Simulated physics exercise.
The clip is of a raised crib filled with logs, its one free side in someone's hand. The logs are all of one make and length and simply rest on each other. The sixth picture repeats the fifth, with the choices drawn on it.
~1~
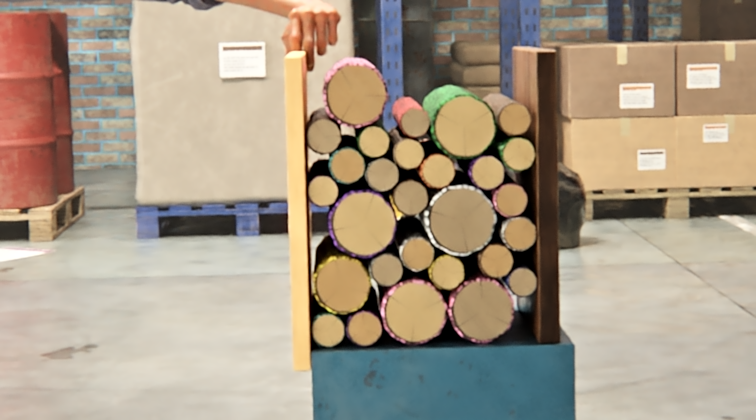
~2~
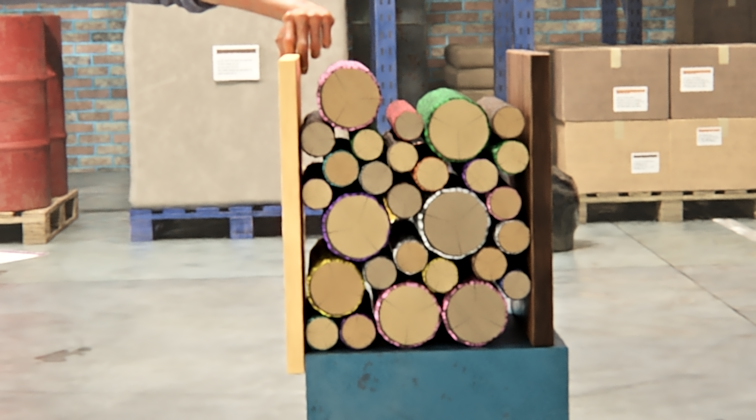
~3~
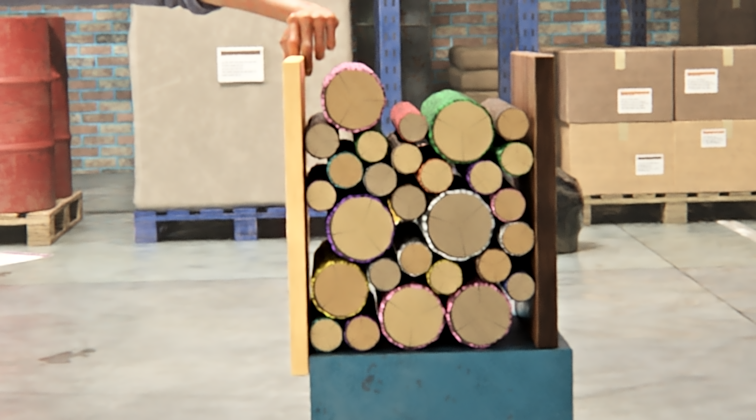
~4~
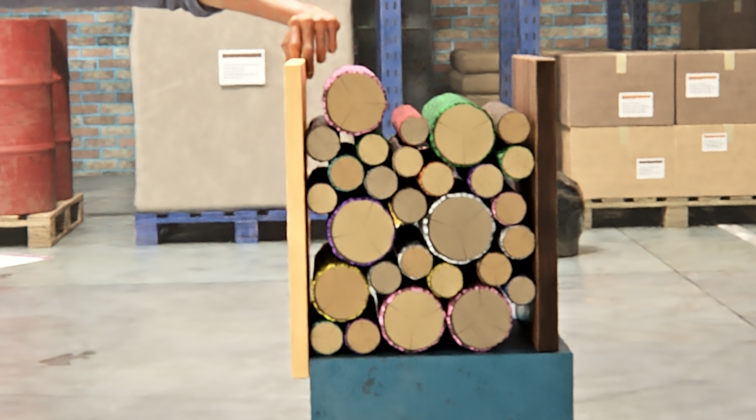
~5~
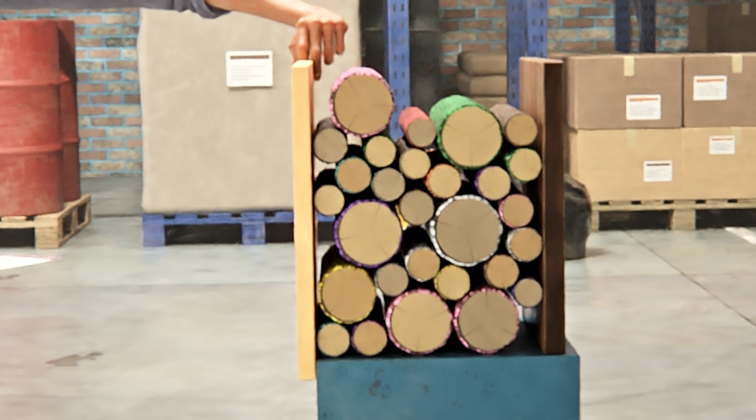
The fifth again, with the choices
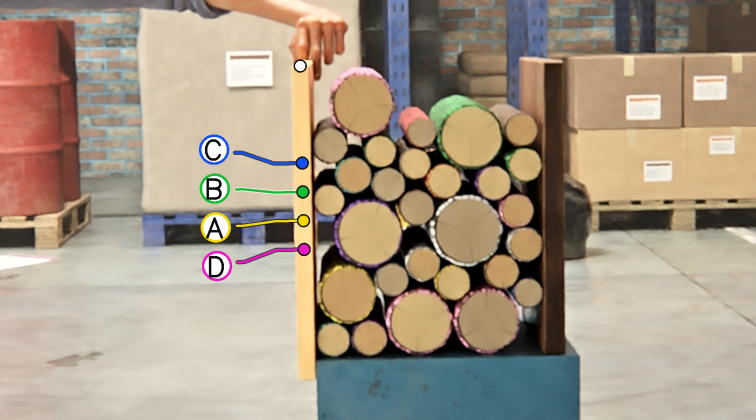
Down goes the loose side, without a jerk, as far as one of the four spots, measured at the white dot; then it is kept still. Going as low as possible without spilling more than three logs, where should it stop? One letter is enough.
At most to A.
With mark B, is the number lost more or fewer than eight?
It loses fewer than eight.
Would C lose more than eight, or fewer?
Fewer than eight.
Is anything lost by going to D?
Yes, at D.
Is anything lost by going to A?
At A: Yes.
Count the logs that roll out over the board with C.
At C the number is none.
On the copy, A at (303, 220); B at (303, 192); C at (302, 163); D at (304, 250); the white dot at (300, 66).
On A. First, top of the board (311, 133).
Then, top of the board (312, 210).
Finally, top of the board (312, 220), one out over the board.
By contrast, B one out over the board; C none out over the board; D four out over the board.
